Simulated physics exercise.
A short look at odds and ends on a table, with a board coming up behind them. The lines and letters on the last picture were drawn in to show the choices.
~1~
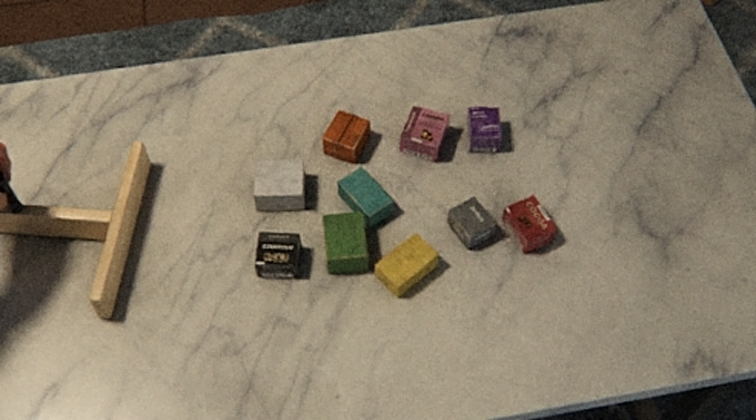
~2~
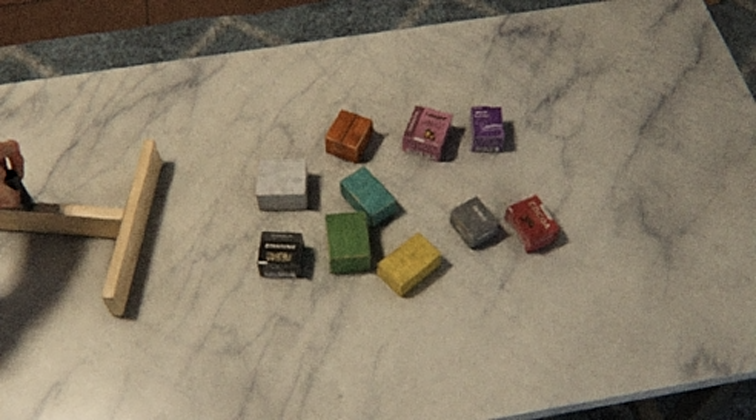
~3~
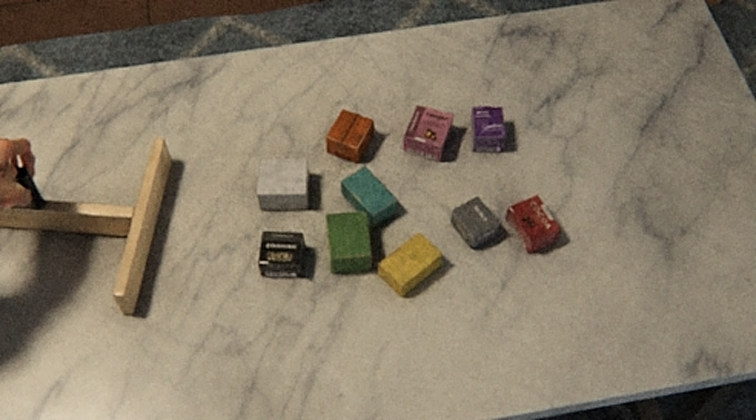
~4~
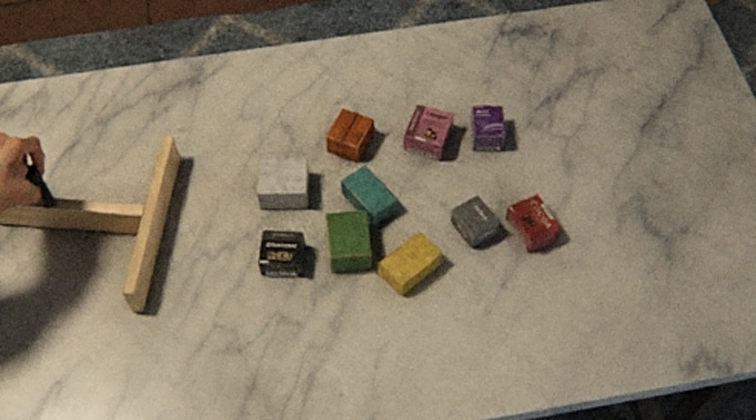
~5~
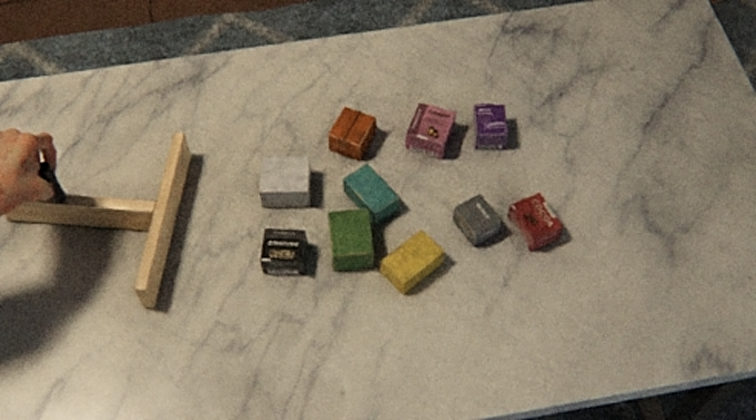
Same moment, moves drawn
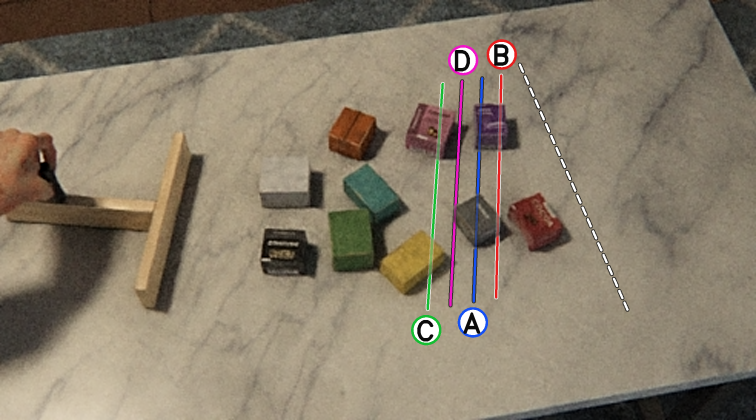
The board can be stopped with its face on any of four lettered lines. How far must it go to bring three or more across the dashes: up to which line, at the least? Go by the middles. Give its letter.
Stop at B.
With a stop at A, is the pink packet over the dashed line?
No.
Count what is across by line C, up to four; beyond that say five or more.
In all, none.
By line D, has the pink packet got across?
By then, no.
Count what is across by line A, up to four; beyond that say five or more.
It has two across.
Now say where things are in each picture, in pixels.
The first picture shows pink packet (425, 134); white block (281, 185); green block (346, 242).
The second picture shows board (129, 214); orange box (349, 136).
The third picture shows board (140, 212); purple box (488, 129).
The fourth picture shows board (149, 210); yellow block (411, 263).
The fifth picture shows board (161, 207); black packet (284, 252); pink packet (430, 131); white block (286, 182).
On the marked copy, A at (478, 181); B at (499, 178); C at (436, 188); D at (457, 185); the dashed line at (569, 176).
With B. Early on, board (284, 188); red packet (535, 222); purple box (490, 127); none across.
Further on, board (404, 170); purple box (505, 126); red packet (543, 223); none across.
At the end, board (498, 155); purple box (592, 114); red packet (632, 211); five across.
As for the rest, A gets only two across; C gets none across; D gets only one across.
